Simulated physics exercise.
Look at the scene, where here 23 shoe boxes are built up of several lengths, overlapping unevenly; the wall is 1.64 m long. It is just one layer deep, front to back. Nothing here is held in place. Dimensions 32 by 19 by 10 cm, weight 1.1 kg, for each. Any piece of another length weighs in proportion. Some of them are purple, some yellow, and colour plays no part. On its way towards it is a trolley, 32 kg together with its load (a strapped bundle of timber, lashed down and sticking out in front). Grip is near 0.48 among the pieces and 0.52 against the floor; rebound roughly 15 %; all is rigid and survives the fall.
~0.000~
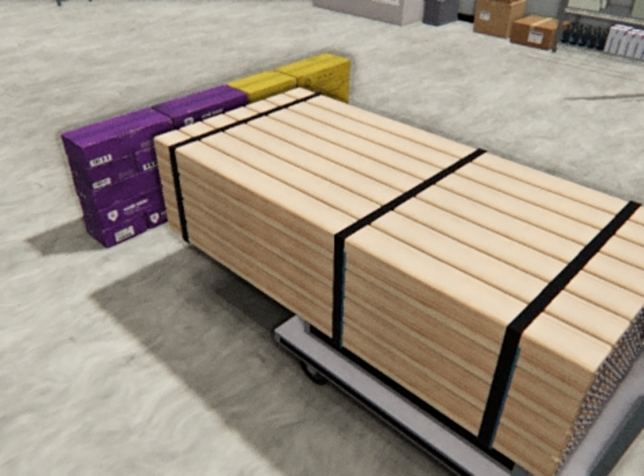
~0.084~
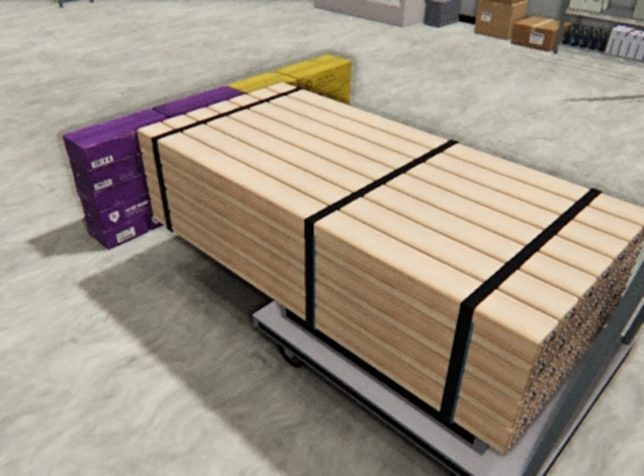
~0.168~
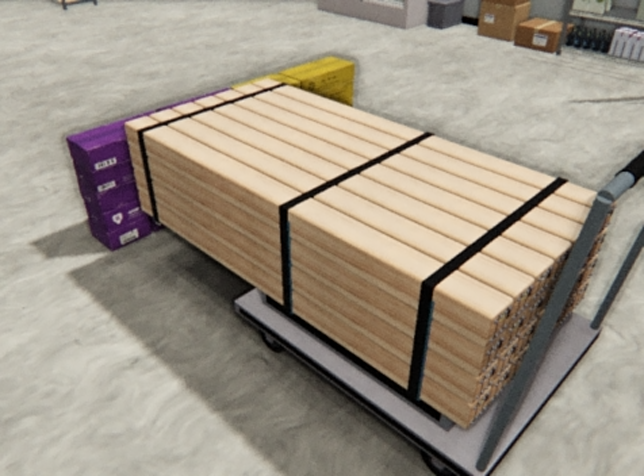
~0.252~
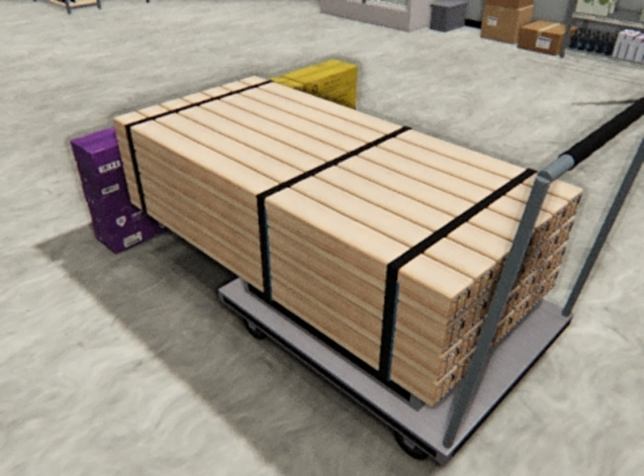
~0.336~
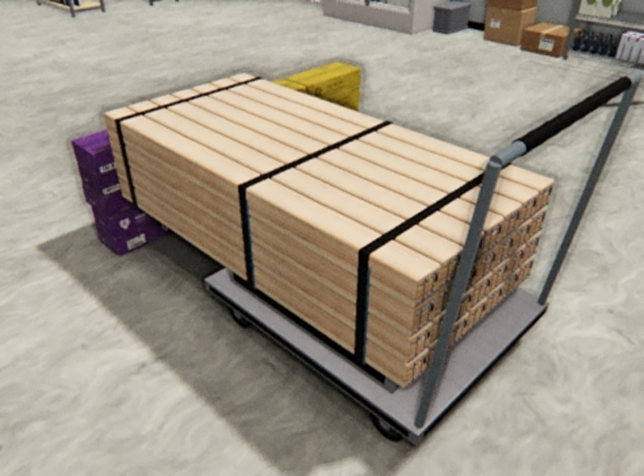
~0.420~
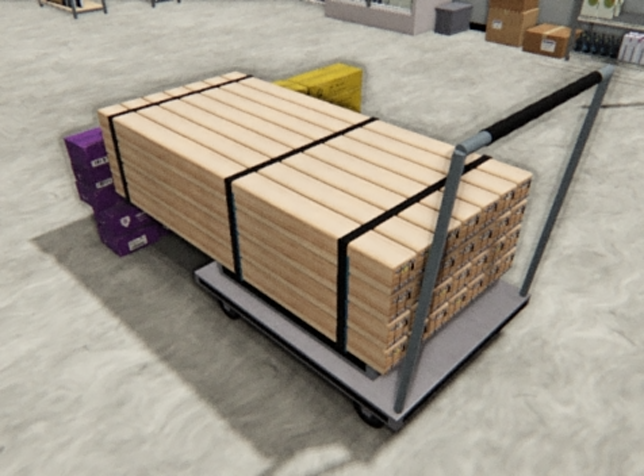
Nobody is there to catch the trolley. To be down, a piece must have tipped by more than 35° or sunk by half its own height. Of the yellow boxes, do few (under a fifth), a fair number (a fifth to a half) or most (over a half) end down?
Few.
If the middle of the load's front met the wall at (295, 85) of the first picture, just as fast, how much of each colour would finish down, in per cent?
Yellow 80 %, purple 40 %.
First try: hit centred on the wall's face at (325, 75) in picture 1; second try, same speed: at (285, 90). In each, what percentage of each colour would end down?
Down by colour - yellow: 70%, then 80%; purple: 10%, then 40%.
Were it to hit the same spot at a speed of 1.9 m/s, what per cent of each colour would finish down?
Then yellow 10, purple 60 per cent.
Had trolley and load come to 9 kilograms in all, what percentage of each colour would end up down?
For yellow it's 20, for purple it's 70 in a hundred.
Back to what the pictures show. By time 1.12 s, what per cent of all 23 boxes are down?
45 %.
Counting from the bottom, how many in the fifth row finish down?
2, all told.
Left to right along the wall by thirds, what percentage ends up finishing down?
Left 90, middle 40, right 0 per cent.
After 0.52 s, load 18 cm past the wall's line, still rolling; none of the 12 yellow boxes down (0 of 23 in all colours); top yellow box 4° from how it stood; top purple box 18° from how it stood.
After 0.70 s, load 32 cm past the wall's line, still rolling; 1 of the 12 yellow boxes down (10 of 23 in all colours); top yellow box 7 cm from its place; top purple box 61° from how it stood, 19 cm lower.
After 1.12 s, load 62 cm past the wall's line, still rolling; 1 of the 12 yellow boxes down (10 of 23 in all colours); top yellow box 7 cm from its place; top purple box upside down.
In the end (2.1 s), load 86 cm past the wall's line, stopped; 1 of the 12 yellow boxes down (10 of 23 in all colours); top yellow box 7 cm from its place; top purple box upside down. That is 8 per cent. From the last view, middles, top yellow box near (264, 97), top purple box near (77, 171).
